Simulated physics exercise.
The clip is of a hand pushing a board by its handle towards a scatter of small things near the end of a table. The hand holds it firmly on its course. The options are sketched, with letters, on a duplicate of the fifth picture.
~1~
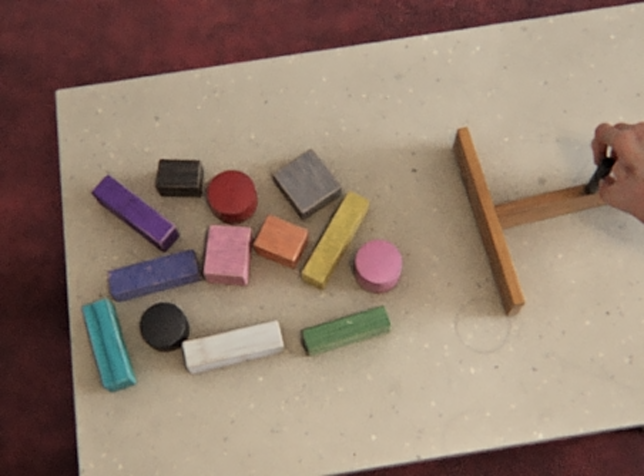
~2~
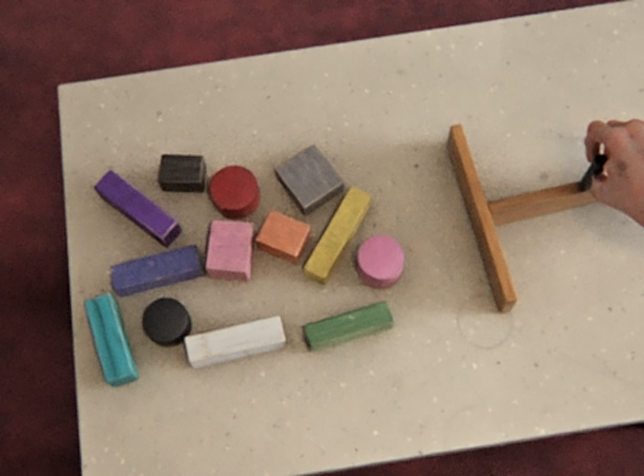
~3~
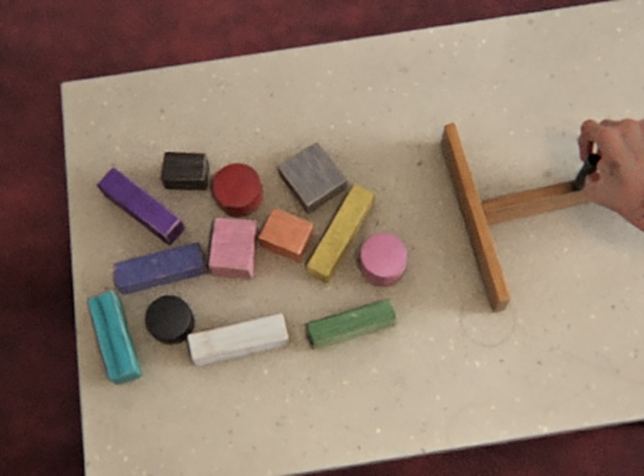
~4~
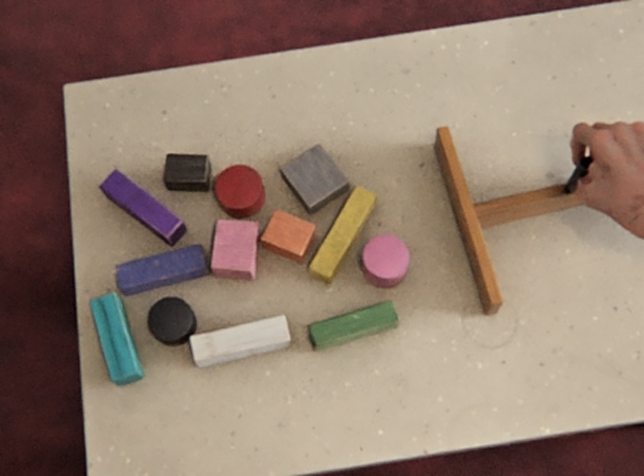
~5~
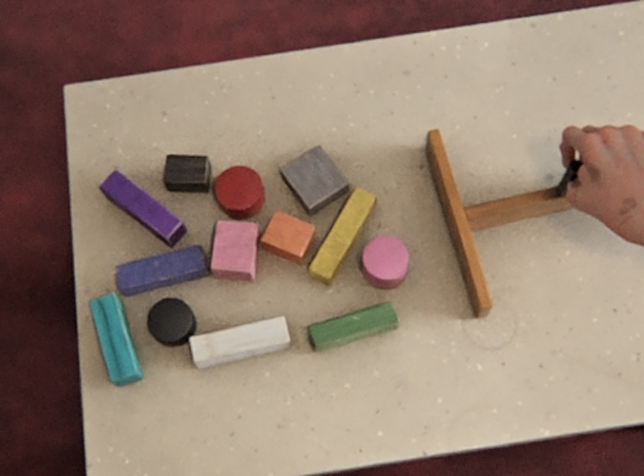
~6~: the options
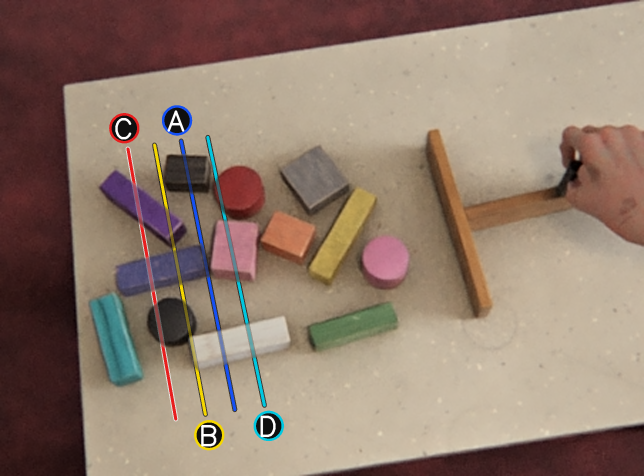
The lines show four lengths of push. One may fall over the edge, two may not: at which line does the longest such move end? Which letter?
No second one falls up to A.
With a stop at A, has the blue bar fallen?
By then, no.
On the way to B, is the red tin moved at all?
Yes.
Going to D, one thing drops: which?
The turquoise stick.
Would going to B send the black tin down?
No.
On the copy, A at (207, 269); B at (179, 273); C at (151, 277); D at (235, 264).
On A. First, board (368, 229); green bar (340, 328); grey block (309, 177).
Then, board (276, 242); turquoise stick (96, 345); blue bar (111, 290).
Finally, board (206, 253); turquoise stick over the edge; blue bar (80, 305); one fallen.
By contrast, B drops four; C drops six; D is within the limit but short.
